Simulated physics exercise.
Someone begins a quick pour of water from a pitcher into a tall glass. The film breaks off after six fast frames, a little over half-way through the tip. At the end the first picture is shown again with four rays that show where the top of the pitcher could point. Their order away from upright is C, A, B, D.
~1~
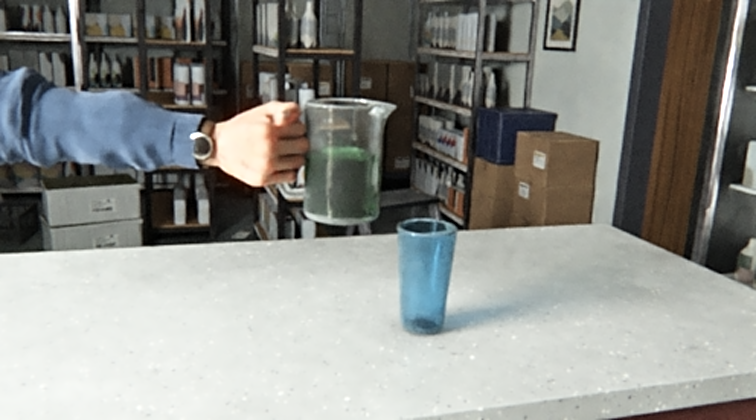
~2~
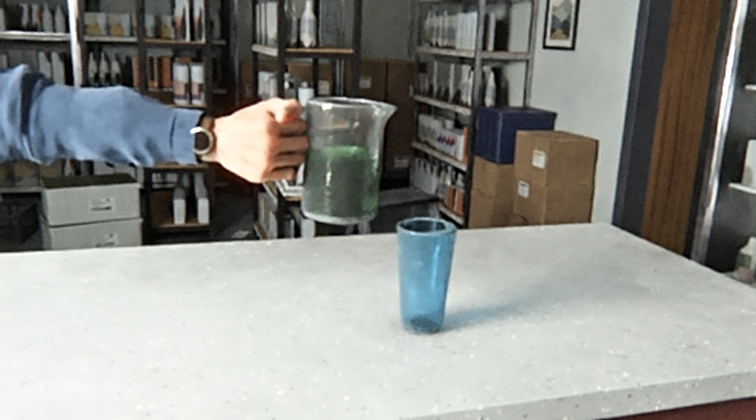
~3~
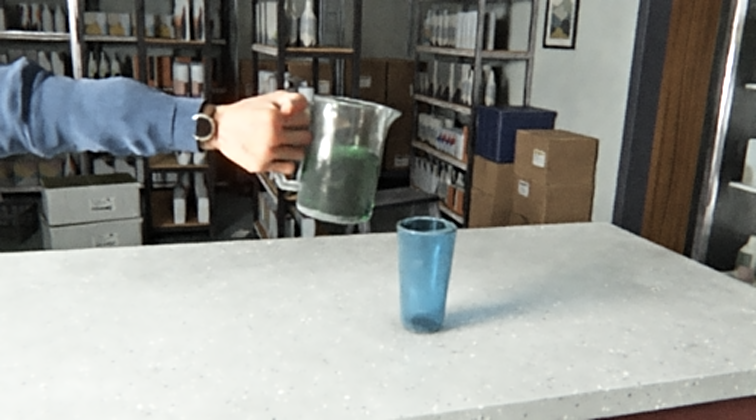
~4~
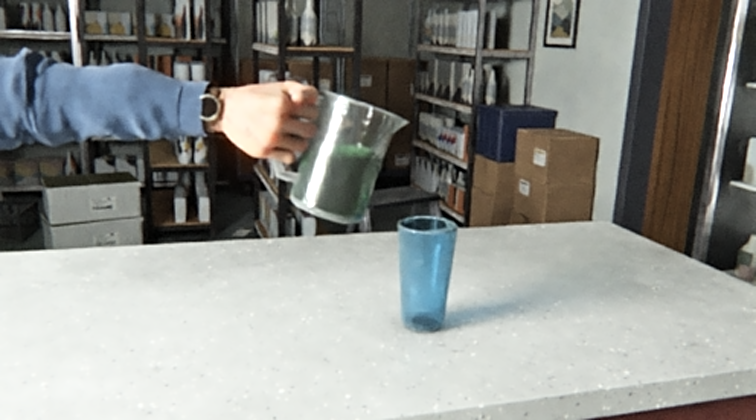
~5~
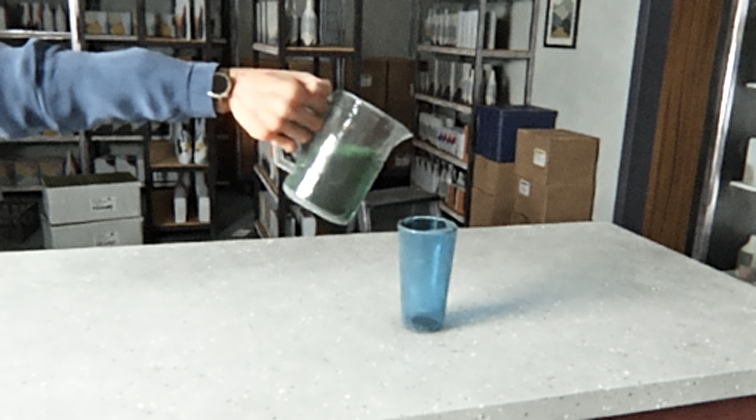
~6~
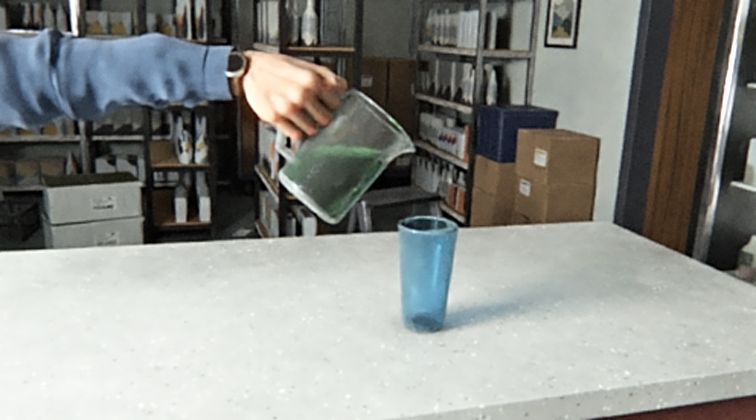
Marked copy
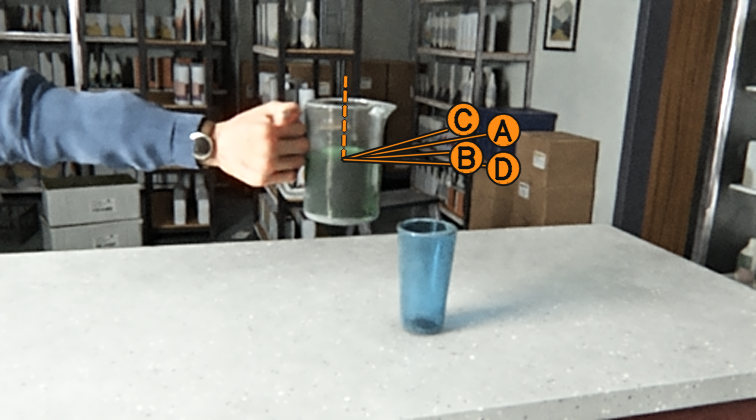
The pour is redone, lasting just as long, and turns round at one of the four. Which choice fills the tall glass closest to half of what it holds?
I would pick tilt C.
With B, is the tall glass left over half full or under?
Over.
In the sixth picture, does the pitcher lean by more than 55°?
No, it does not.
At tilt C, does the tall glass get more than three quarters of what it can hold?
No, less.
On the marked copy, A at (486, 134); B at (449, 152); C at (447, 129); D at (485, 165).
If A is chosen, the tall glass ends with about 65 % of what it can hold.
If B is chosen, the tall glass ends with about 81 % of what it can hold.
If C is chosen, the tall glass ends with about 49 % of what it can hold.
If D is chosen, the tall glass ends with about 88 % of what it can hold; 6 % of the water is spilt.
